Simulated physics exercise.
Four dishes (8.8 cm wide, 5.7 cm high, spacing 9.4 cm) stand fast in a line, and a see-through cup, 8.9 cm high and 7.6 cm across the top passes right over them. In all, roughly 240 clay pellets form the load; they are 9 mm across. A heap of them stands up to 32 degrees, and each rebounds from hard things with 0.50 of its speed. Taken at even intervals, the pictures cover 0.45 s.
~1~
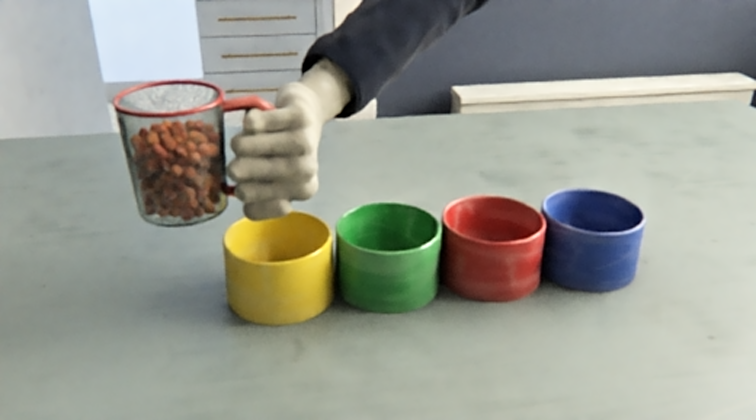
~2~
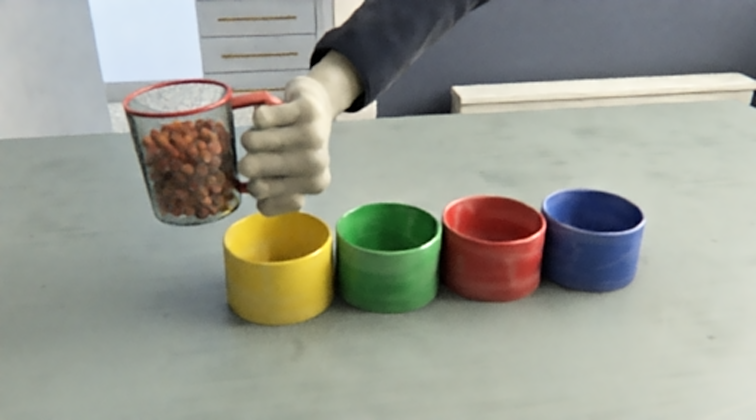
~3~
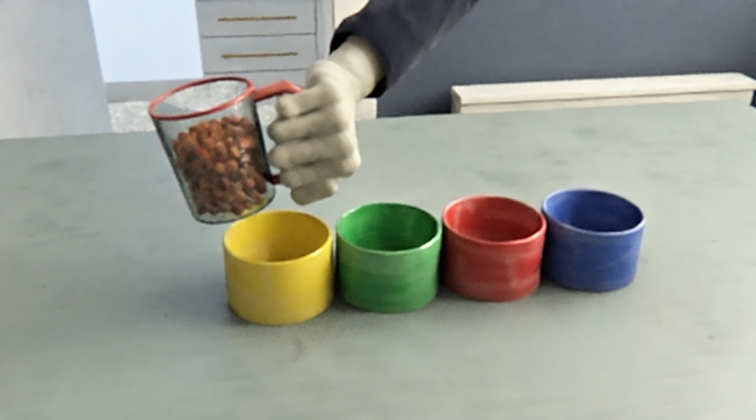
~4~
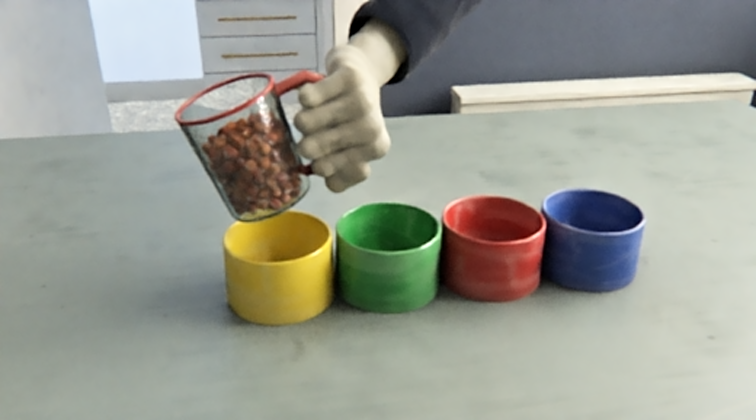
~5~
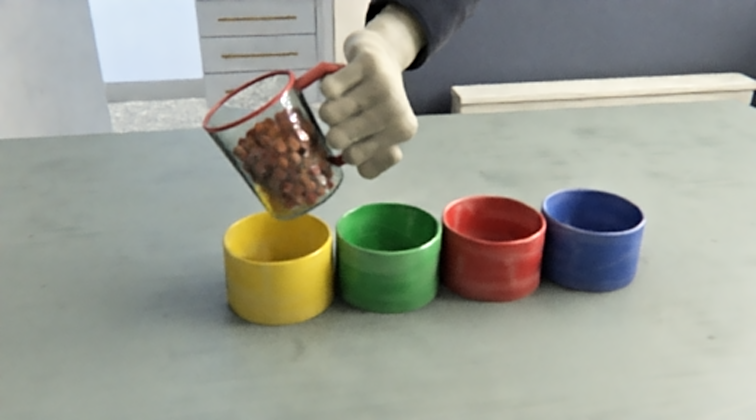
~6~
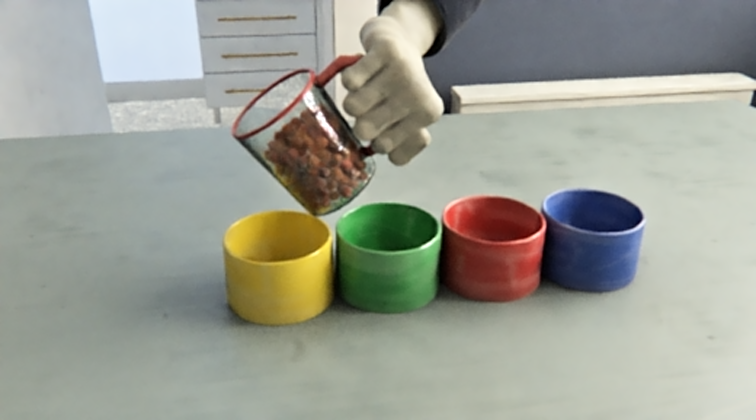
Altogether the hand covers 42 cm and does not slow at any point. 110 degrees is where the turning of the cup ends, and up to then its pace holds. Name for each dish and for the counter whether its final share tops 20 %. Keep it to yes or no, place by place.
Place by place: Red yes, blue yes, green no, yellow no, counter no.
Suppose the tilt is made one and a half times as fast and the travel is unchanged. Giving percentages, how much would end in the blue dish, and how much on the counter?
Then blue would get 20 and the counter 10.
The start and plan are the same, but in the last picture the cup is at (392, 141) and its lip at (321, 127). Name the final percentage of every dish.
Kept per dish: Red = 0, blue = 100, green = 0, yellow = 0.
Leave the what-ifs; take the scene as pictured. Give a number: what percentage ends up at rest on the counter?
Roughly 5 percent.
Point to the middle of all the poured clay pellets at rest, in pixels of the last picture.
I'd say roughly (566, 251).
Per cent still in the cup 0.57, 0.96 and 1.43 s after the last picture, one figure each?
In order, near 100 %, 60 % and 20 %.
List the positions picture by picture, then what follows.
Cup at (177, 154), tilt 0 degrees, lip at (115, 100), moved 0.0 cm; middle of the pieces at (174, 170); yellow dish at (278, 236); green dish at (388, 227); red dish at (493, 218); blue dish at (593, 210), in the first frame.
Cup at (189, 153), tilt 3 degrees, lip at (125, 102), moved 0.9 cm; middle of the pieces at (186, 170), in the second frame.
Cup at (218, 151), tilt 11 degrees, lip at (150, 109), moved 3.1 cm; middle of the pieces at (218, 168), in the third frame.
Cup at (248, 149), tilt 19 degrees, lip at (177, 116), moved 5.4 cm; middle of the pieces at (250, 166), in the fourth frame.
Cup at (278, 148), tilt 27 degrees, lip at (205, 124), moved 7.7 cm; middle of the pieces at (282, 164), in the fifth frame.
Cup at (308, 146), tilt 35 degrees, lip at (233, 132), moved 10.0 cm; middle of the pieces at (314, 161); yellow dish at (278, 236); green dish at (388, 227); red dish at (493, 218); blue dish at (593, 210), in the sixth frame.
Then, 0.57 s after the last picture, tilt 87 degrees; cup holds 100 %.
Then, 0.96 s after the last picture, tilt 110 degrees; cup holds 60 %, red 30 %.
Then, 1.43 s after the last picture, tilt 110 degrees; cup holds 20 %, red 35 %, blue 40 %.
In the end, red 35 %, blue 55 %, green 0 %, yellow 0 %, counter 5 %.
